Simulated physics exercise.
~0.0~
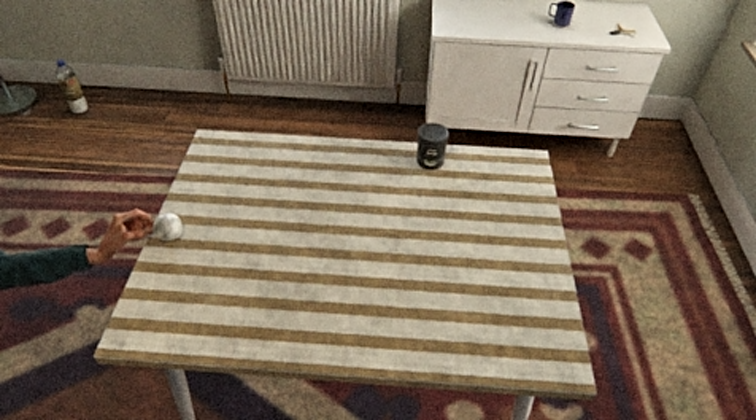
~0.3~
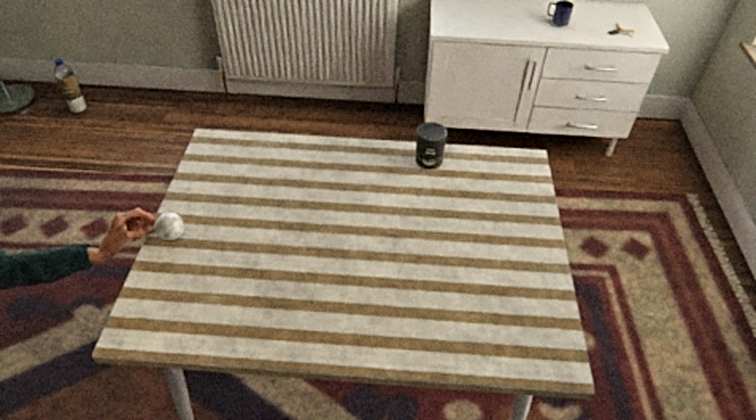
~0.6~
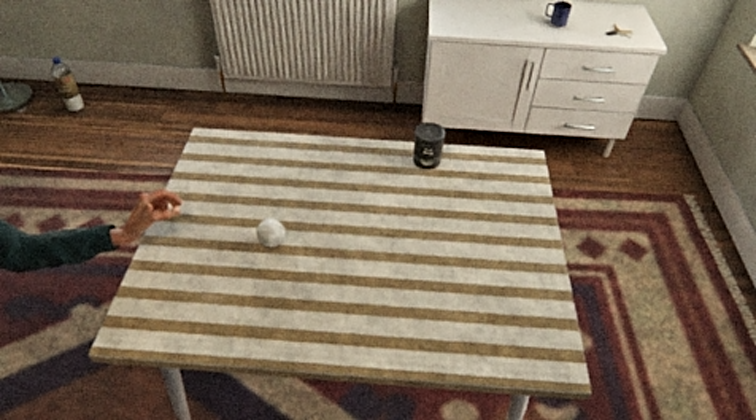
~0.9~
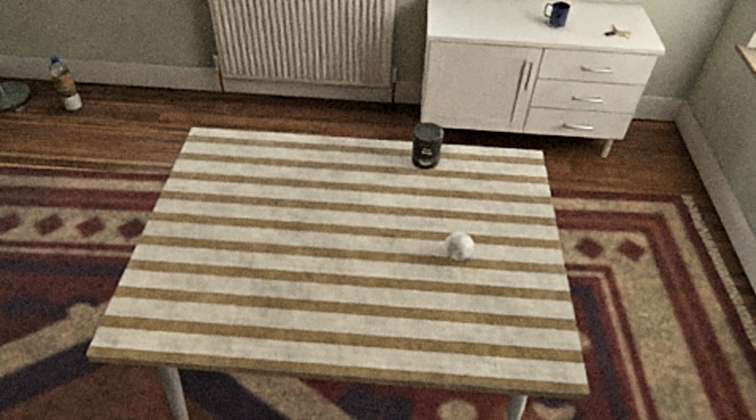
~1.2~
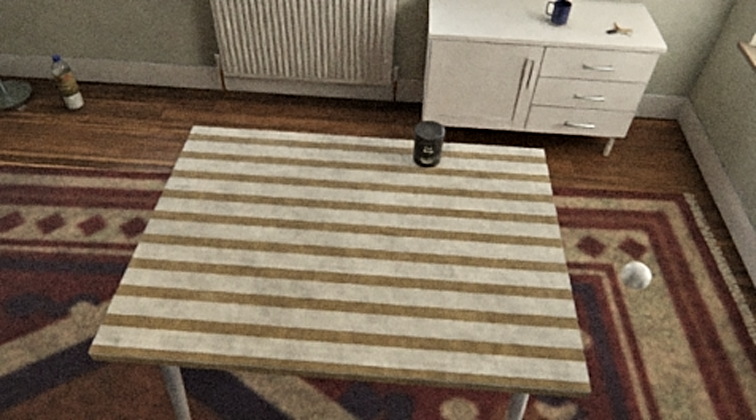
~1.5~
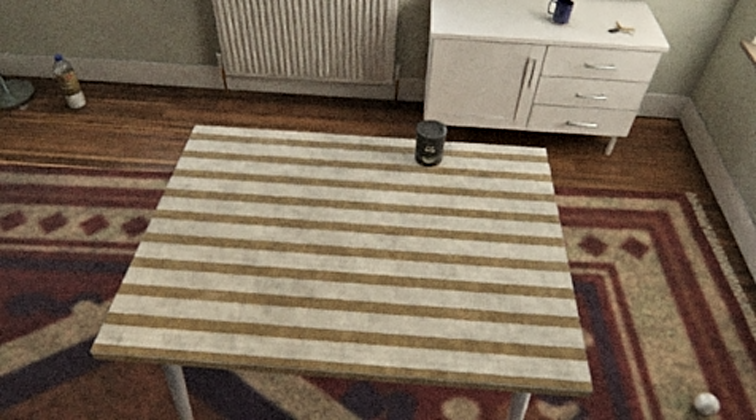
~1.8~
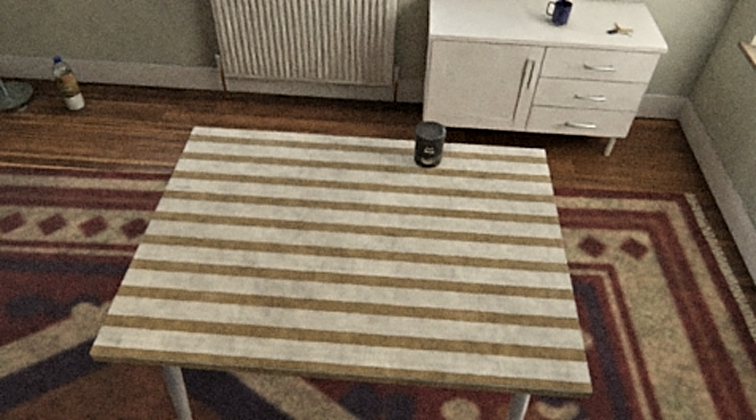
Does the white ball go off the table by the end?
Yes, the white ball crosses the table to the right and goes over the edge.
On a striped table, a hand sends a white ball rolling right and over the edge.
